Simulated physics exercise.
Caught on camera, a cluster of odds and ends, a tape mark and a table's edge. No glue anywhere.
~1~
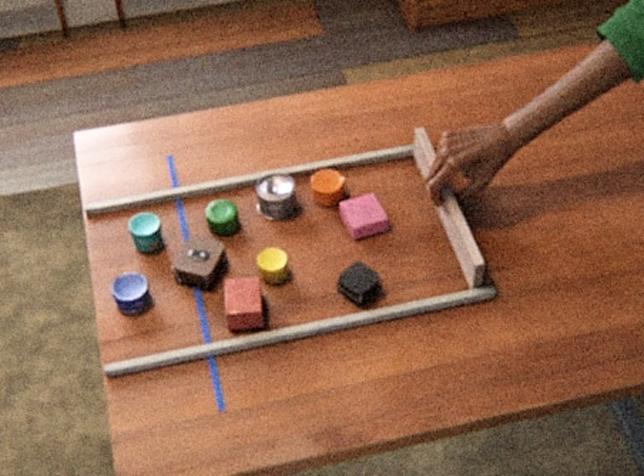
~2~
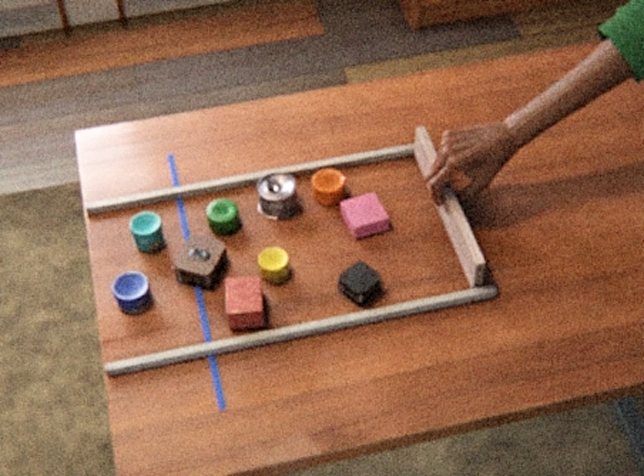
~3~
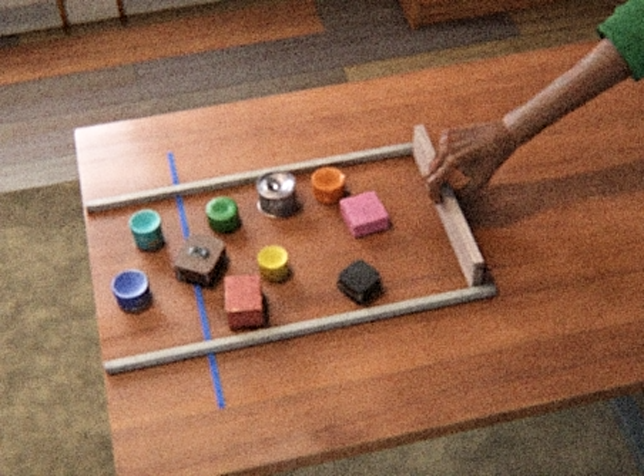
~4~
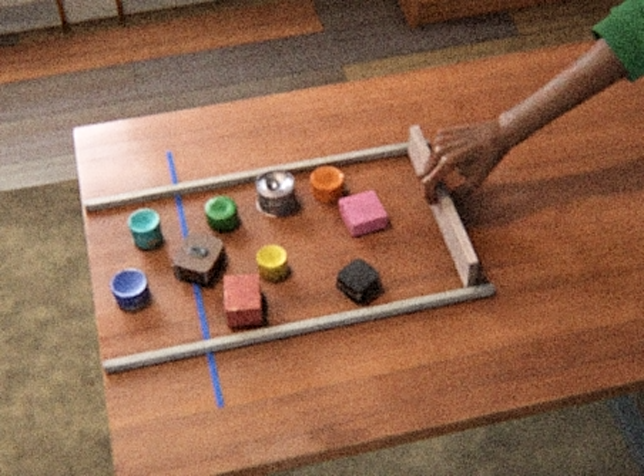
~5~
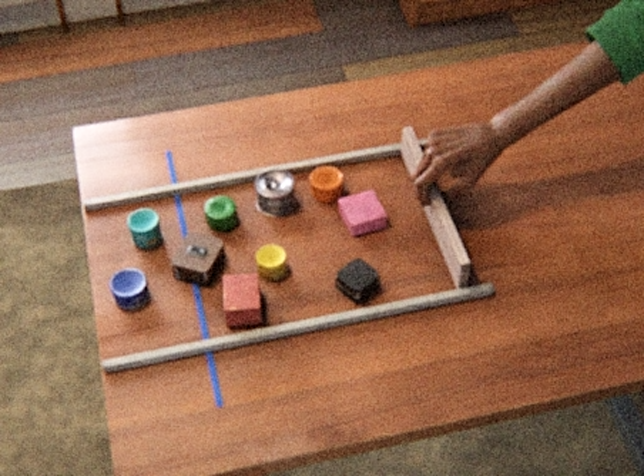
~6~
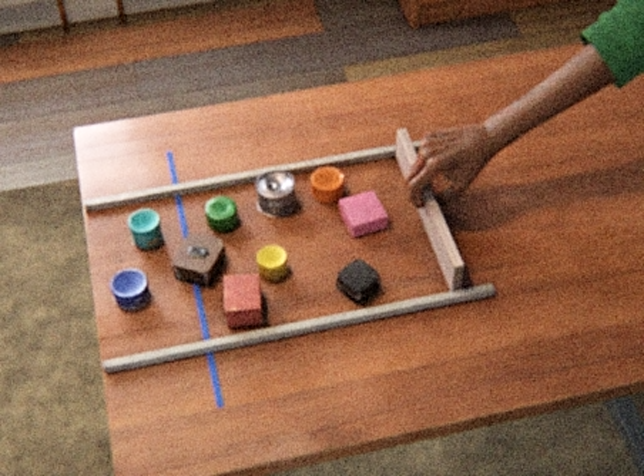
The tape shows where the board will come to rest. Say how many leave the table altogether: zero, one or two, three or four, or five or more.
The number that fall off is zero.
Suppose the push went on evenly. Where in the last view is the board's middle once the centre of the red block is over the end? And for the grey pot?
About (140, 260), and (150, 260) for the other.
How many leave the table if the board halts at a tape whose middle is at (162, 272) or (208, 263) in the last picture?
In that order 2 and 0.
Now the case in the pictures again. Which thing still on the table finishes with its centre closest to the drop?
Foremost is the blue tin.
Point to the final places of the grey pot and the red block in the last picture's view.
First (129, 217), then (151, 320).
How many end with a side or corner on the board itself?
It touches 4.
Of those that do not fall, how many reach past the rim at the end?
The number is 1.
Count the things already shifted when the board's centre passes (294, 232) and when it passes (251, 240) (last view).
By then 5, and 9.
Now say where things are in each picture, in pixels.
The first frame shows blue tin (131, 293); turquoise tin (146, 233); brown case (200, 263); board (447, 206); tape (193, 269).
The second frame shows turquoise tin (147, 232); grey pot (277, 196).
The third frame shows brown case (201, 260); orange lid (328, 186).
The fourth frame shows blue tin (130, 289); black case (359, 282).
The fifth frame shows turquoise tin (145, 229); pink block (362, 213).
The sixth frame shows blue tin (130, 289); turquoise tin (146, 230); brown case (200, 260); board (427, 207); tape (192, 266).
Early on, none off yet; blue tin at rest near (130, 289); turquoise tin at rest near (146, 230); brown case at rest near (200, 260).
A while later, none off yet; blue tin at rest near (130, 289); turquoise tin travelled a little near (132, 233); brown case travelled a little near (176, 269).
Finally, the number that fall off is zero.
